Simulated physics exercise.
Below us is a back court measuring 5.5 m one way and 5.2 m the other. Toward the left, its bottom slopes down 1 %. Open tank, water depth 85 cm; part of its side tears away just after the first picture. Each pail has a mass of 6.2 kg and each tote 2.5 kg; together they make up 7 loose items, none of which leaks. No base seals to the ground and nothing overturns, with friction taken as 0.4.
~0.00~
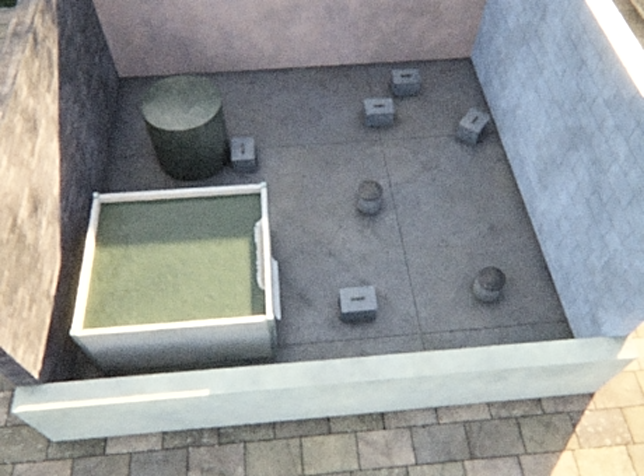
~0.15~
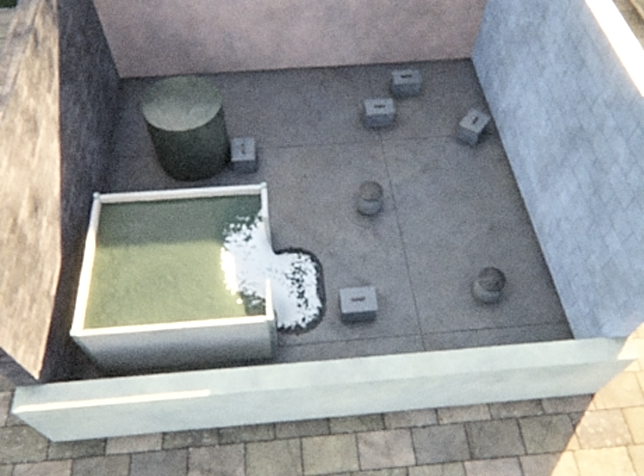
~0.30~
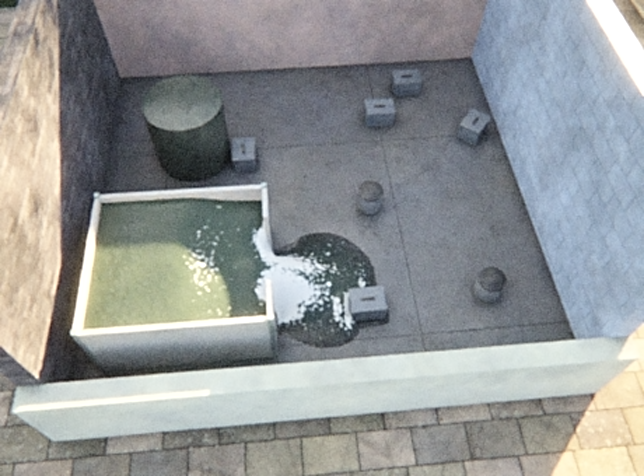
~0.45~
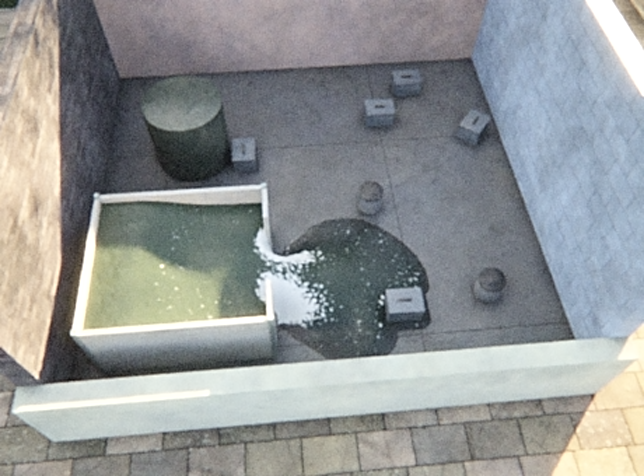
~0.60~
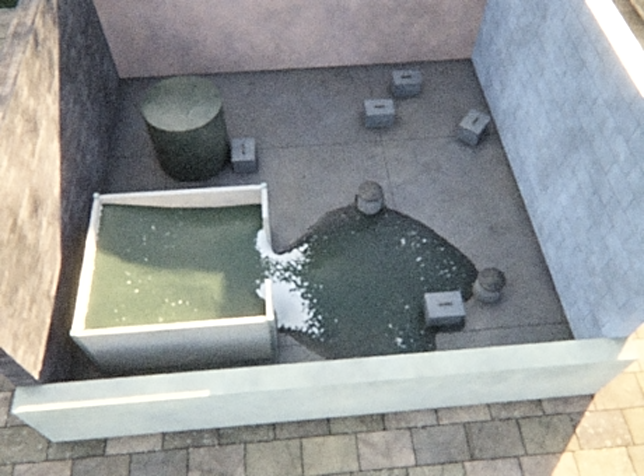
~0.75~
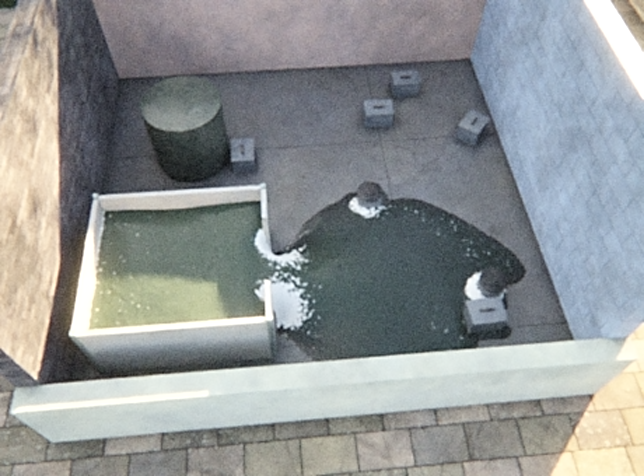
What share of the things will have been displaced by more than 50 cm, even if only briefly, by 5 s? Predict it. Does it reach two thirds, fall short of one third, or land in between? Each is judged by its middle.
The tally will land in the highest bracket.
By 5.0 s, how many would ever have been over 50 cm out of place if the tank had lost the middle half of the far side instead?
4.
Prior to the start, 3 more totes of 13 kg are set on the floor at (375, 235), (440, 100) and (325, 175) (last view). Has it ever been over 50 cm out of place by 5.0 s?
Result, one by one: Exceeded, exceeded and not exceeded.
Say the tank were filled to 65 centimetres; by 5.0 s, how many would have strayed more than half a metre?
That would make 6 of them.
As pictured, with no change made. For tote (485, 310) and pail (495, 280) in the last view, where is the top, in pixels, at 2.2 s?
Near (544, 269) and (526, 249).
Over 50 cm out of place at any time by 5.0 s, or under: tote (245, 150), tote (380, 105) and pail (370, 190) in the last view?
In turn: Less, past it, over.
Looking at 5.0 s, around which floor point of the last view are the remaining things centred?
I'd put it around (264, 120).
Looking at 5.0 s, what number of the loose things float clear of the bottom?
The number is 4.
After 1.1 s 2 of 7 are over 50 cm from their spots; 0 afloat.
After 2.2 s 3 of 7 are over 50 cm from their spots; 2 afloat.
After 3.5 s 6 of 7 are over 50 cm from their spots; 6 afloat.
After 5.0 s 6 of 7 are over 50 cm from their spots, and 6 have been at some point; 4 afloat.
